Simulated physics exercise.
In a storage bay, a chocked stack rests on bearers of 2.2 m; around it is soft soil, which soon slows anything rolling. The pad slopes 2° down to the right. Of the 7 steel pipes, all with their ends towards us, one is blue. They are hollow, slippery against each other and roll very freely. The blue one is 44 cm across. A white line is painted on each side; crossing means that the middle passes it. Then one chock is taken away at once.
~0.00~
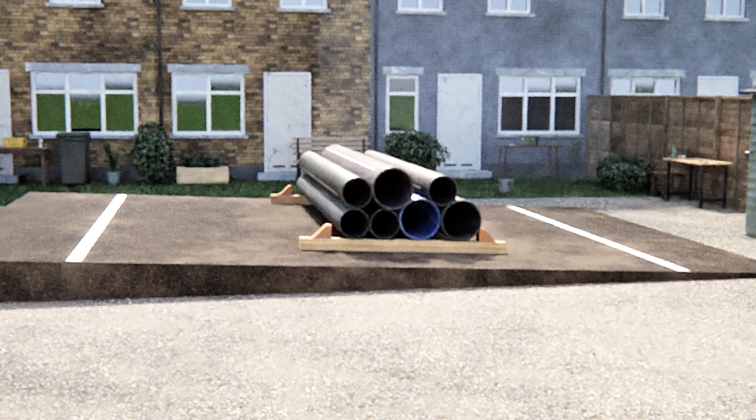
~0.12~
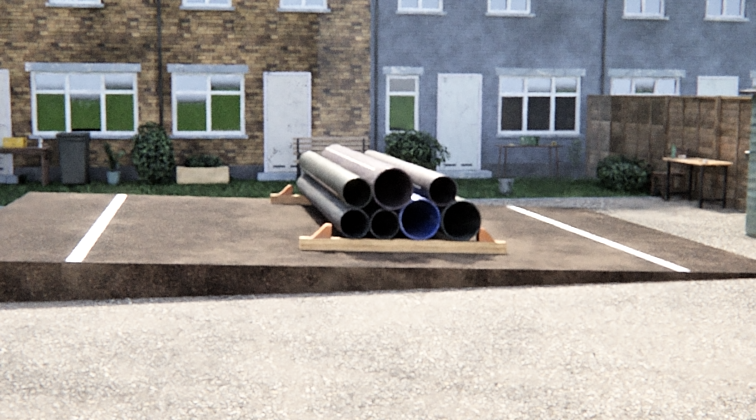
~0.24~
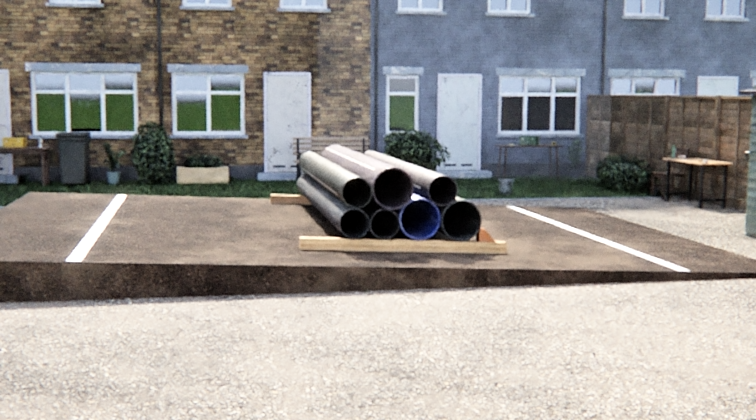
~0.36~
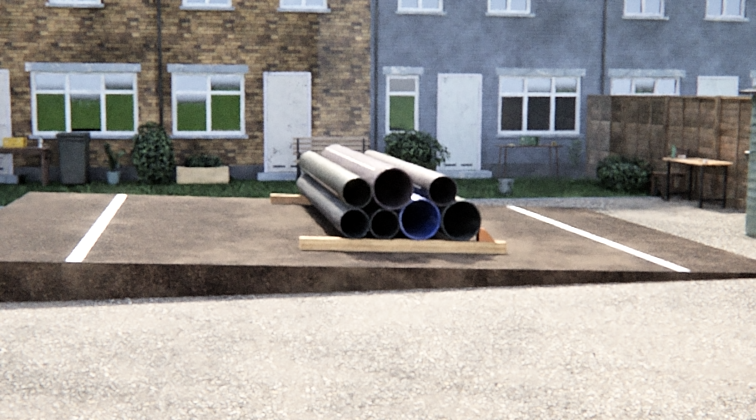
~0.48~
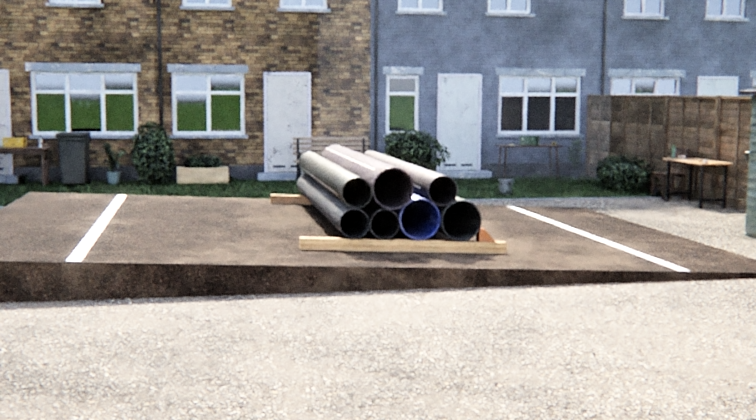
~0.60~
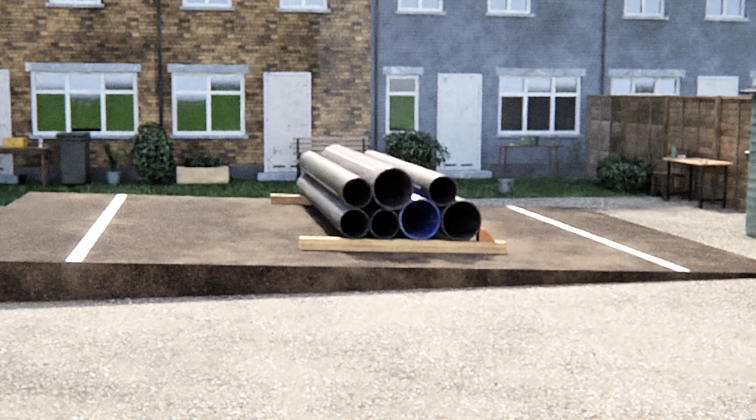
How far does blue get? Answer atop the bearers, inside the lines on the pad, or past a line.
The blue one ends atop the bearers.
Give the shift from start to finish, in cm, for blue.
Blue 0.
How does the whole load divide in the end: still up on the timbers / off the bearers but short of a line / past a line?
In that order: 7, 0, 0.
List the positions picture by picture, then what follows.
Blue at (421, 220); both chocks in; lines at (85, 246) and (646, 256); the pad slopes 2° down to the right; 4 of the 7 form the bottom row, in the first picture.
Blue at (421, 220), in the second picture.
Blue at (421, 220); left chock gone, in the third picture.
Blue at (421, 220), in the fourth picture.
Blue at (421, 220), in the fifth picture.
Blue at (421, 220); lines at (85, 246) and (646, 256), in the sixth picture.
After 0.9 s, blue is on the bearers, 95 cm from the bearers' right end; 0 over a line so far.
At rest (1.3 s), blue is on the bearers, 95 cm from the bearers' right end; 0 over a line so far.
